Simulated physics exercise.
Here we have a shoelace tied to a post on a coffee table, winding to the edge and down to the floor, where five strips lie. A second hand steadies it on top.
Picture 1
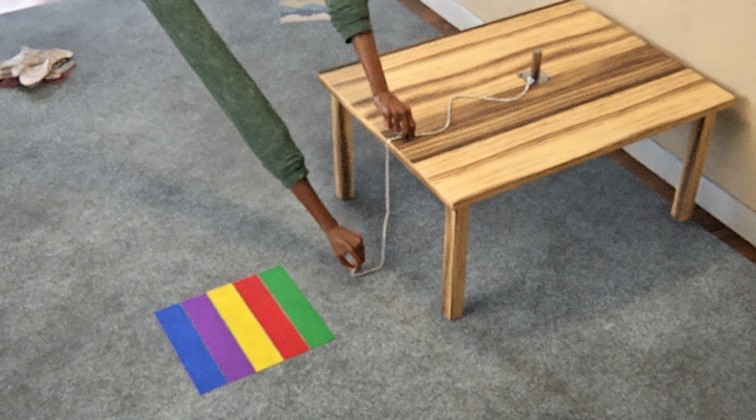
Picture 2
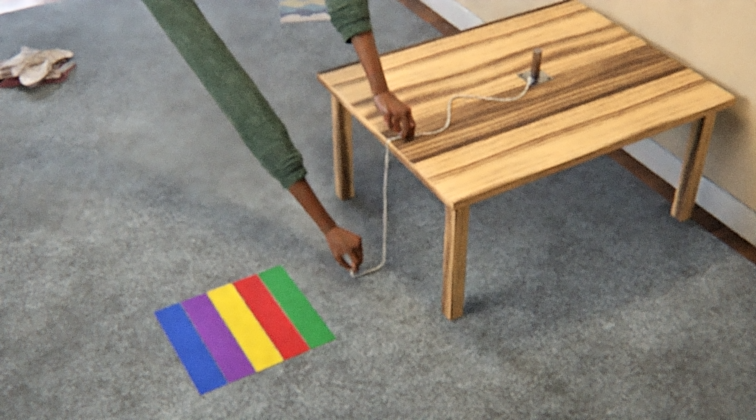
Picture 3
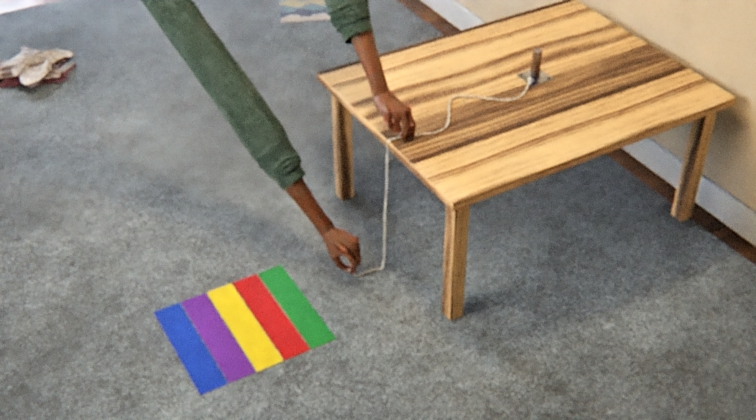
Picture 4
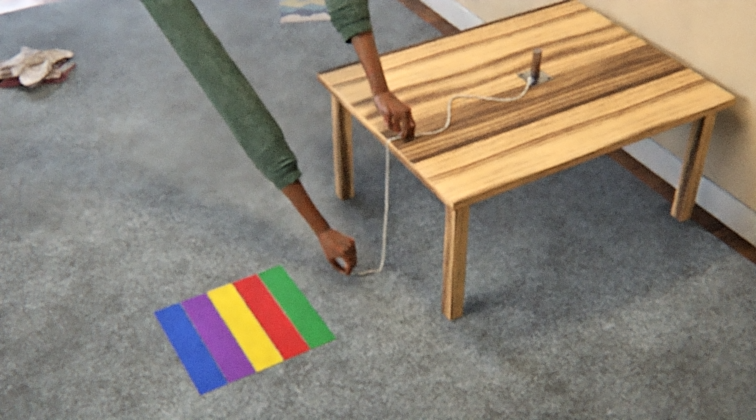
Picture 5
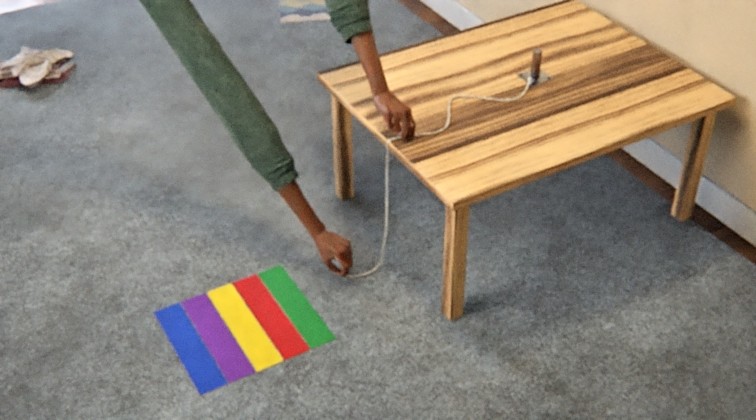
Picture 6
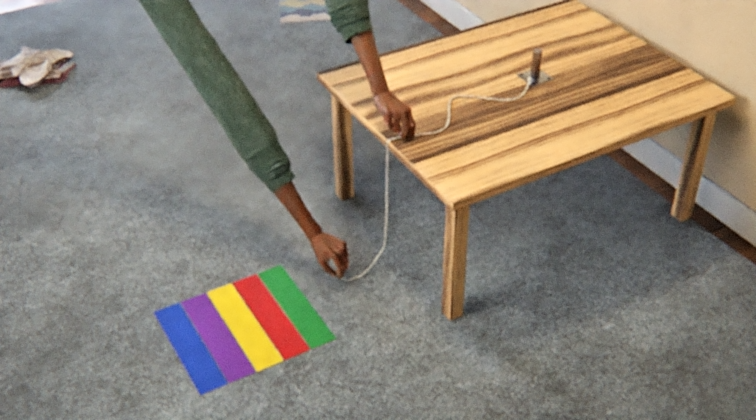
A hand slowly draws the lower end of a string slightly left across the carpet.
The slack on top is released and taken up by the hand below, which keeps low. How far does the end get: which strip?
It gets as far as the purple strip.
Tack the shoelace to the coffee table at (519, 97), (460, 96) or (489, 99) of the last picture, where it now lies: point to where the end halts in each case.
In that order: (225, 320), (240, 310) and (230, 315).
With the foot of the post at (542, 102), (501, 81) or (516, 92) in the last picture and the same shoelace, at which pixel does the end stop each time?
In that order: (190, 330), (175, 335) and (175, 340).
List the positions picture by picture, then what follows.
In the first picture, end (354, 269); green (314, 330); red (287, 340); yellow (261, 351); purple (233, 362); blue (205, 374).
In the second picture, end (352, 269); shoelace through (524, 93) (466, 96) (445, 128) (387, 147) (385, 203) (384, 254).
In the third picture, end (349, 271).
In the fourth picture, end (346, 272); shoelace through (524, 93) (466, 96) (445, 128) (387, 147) (387, 203) (384, 255).
In the fifth picture, end (341, 274).
In the sixth picture, end (337, 275); shoelace through (524, 93) (466, 96) (445, 128) (387, 147) (387, 203) (380, 254).
Early on, end near (258, 306); over red.
Midway, end near (230, 317); over yellow.
At the end of the slack, end near (215, 323); over purple. The purple one.
